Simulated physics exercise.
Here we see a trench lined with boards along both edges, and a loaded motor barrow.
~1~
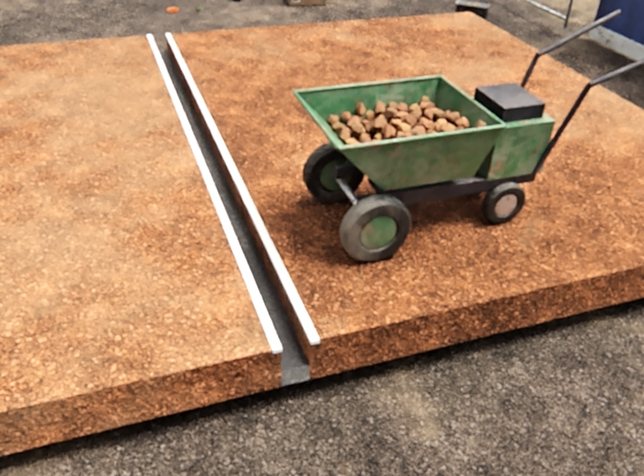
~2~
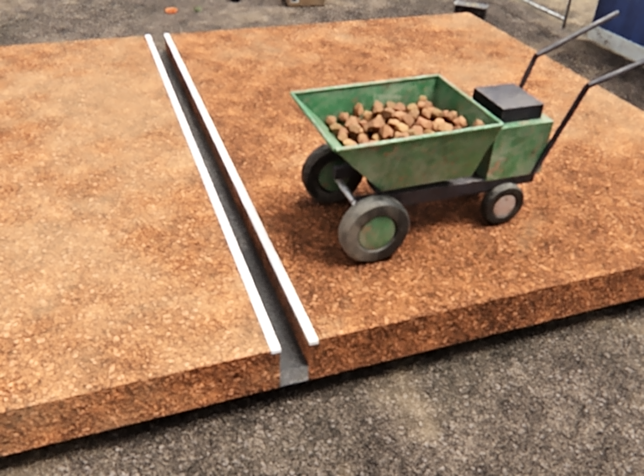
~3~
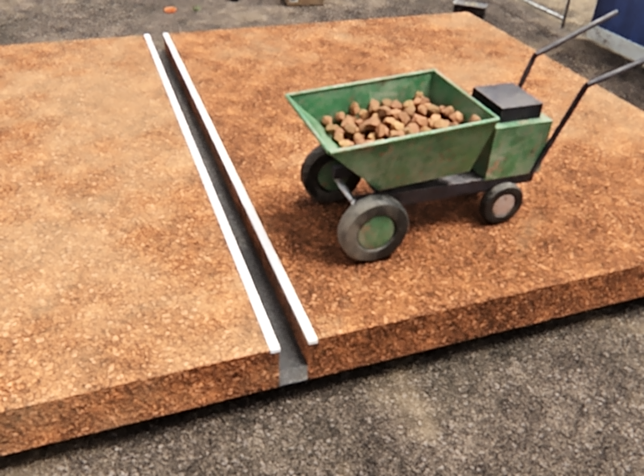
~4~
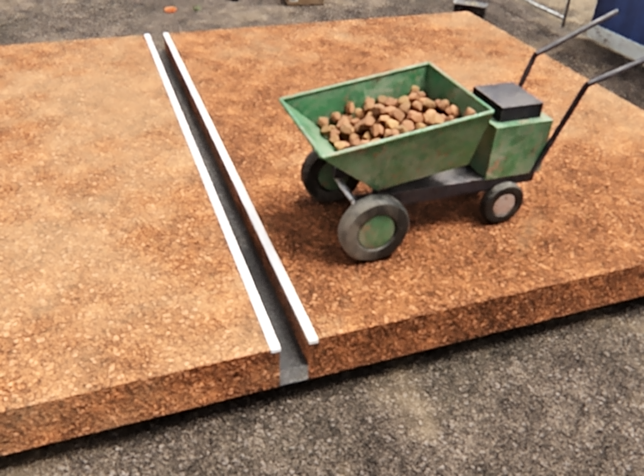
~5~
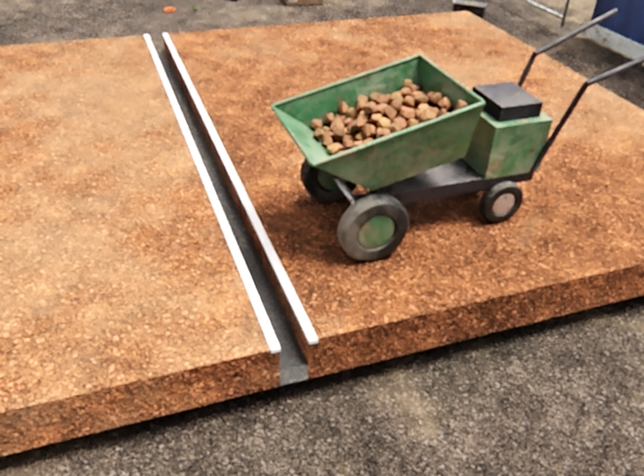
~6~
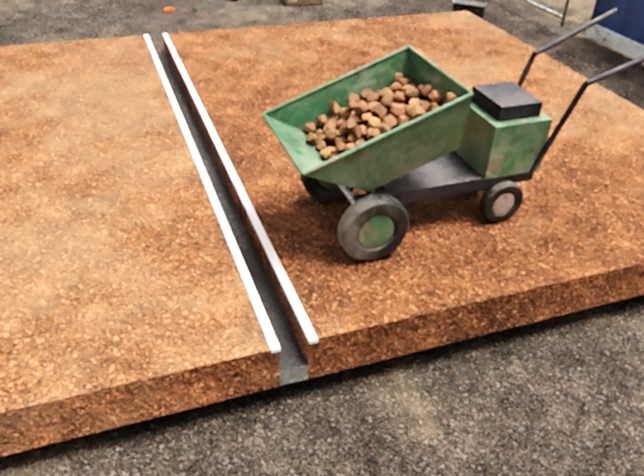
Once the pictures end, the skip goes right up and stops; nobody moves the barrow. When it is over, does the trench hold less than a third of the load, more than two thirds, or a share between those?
It holds less than a third.
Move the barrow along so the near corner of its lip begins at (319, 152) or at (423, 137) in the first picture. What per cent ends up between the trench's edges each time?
Approximately 0 per cent and 30 per cent, in that order.
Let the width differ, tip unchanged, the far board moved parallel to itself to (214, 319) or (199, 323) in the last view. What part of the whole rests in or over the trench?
You'd get 90 % in the first case and 100 % in the second.
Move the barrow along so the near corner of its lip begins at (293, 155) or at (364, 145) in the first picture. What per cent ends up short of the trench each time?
0 % for the first, 10 % for the second.
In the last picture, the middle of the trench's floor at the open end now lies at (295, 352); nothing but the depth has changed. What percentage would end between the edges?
About 10 per cent.
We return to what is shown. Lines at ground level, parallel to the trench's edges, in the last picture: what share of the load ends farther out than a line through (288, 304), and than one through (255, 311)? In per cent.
Around 80 per cent for the first, around 60 per cent for the second.
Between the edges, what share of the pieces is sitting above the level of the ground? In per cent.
Around 25 in a hundred.
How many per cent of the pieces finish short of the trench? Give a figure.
It works out to roughly 0 percent.
Just after the last frame, skip tipped steeply; every one in the skip.
A moment on, skip tipped right over; roughly half in the skip; about a tenth in or heaped over the trench; roughly a third beyond it; just a few falling.
Further on, skip tipped right over; roughly a quarter in the skip; roughly a quarter in or heaped over the trench; roughly two thirds beyond it.
When it is over, skip tipped right over; roughly a quarter in the skip; roughly a quarter in or heaped over the trench; roughly two thirds beyond it.
